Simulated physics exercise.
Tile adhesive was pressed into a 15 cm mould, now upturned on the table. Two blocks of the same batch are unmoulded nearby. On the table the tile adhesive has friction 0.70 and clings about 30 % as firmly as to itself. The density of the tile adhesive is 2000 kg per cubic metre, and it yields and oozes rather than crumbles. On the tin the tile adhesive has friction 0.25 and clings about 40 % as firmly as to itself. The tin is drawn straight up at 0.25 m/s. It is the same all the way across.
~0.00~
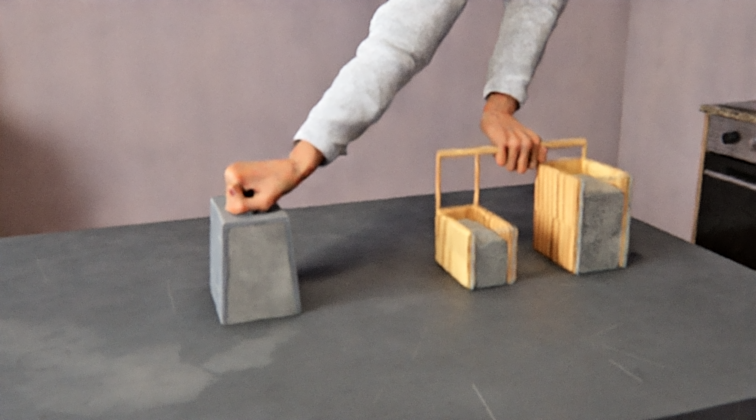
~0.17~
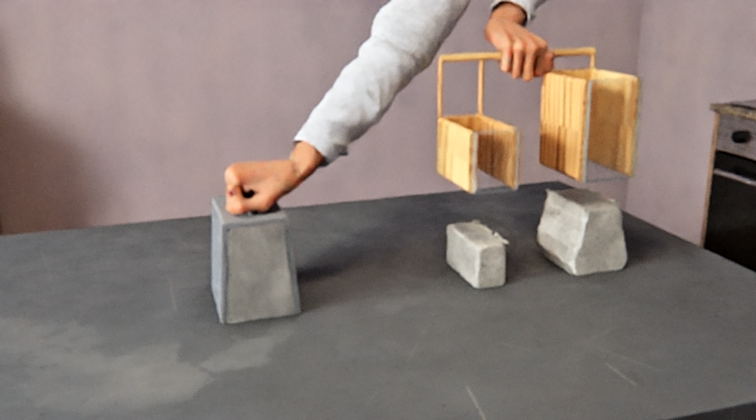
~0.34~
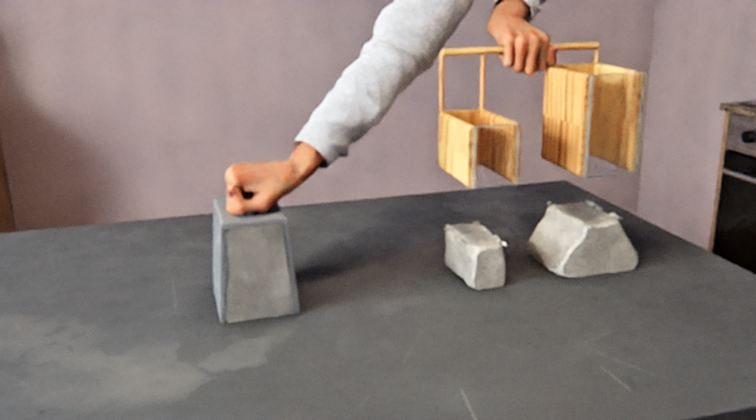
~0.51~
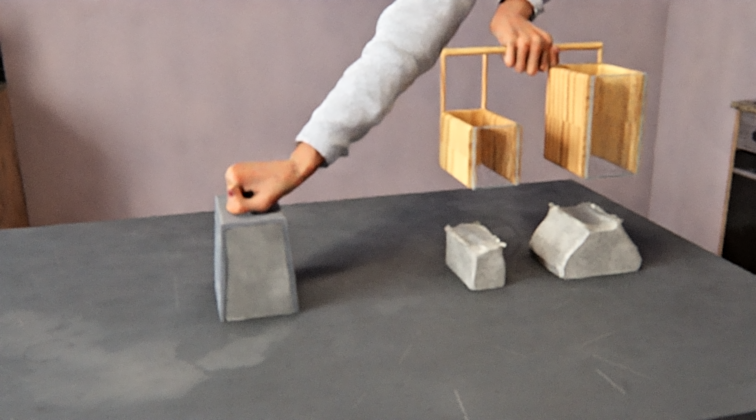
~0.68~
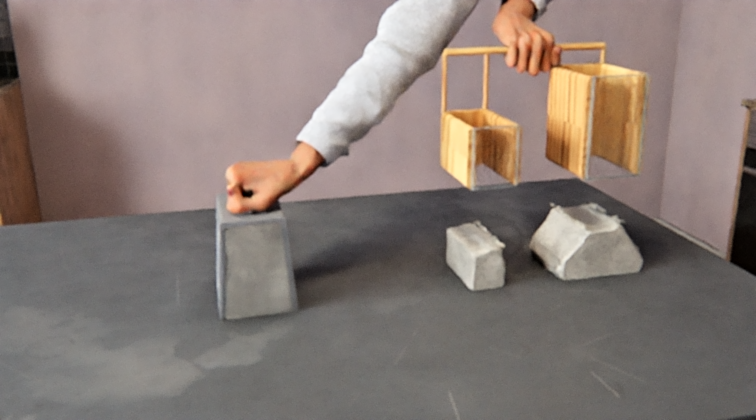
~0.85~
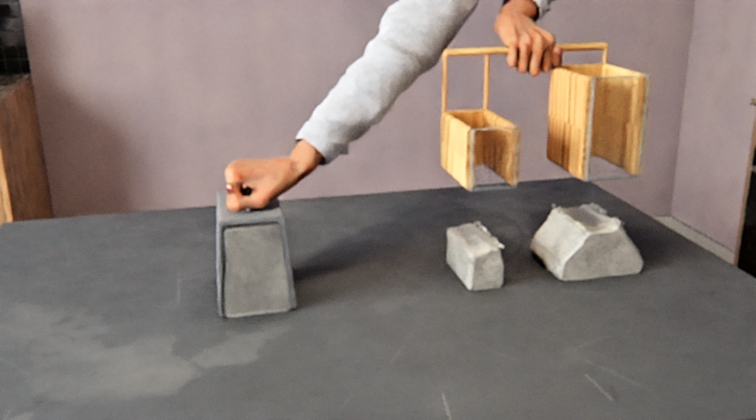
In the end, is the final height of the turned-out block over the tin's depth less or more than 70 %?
It comes out less than 70 %.
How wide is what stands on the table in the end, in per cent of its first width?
About 190 %.
By 1.16 s, the tin is up by 7.7 cm.
By 1.53 s, the tin is up by 17 cm; what stands on the table is 63 % of the tin's depth.
By 1.90 s, the tin is up by 26 cm; what stands on the table is 62 % of the tin's depth.
By 2.27 s, the tin is up by 27 cm; what stands on the table is 62 % of the tin's depth.
By 2.37 s, at the end, the tin is up by 27 cm; what stands on the table is 62 % of the tin's depth.
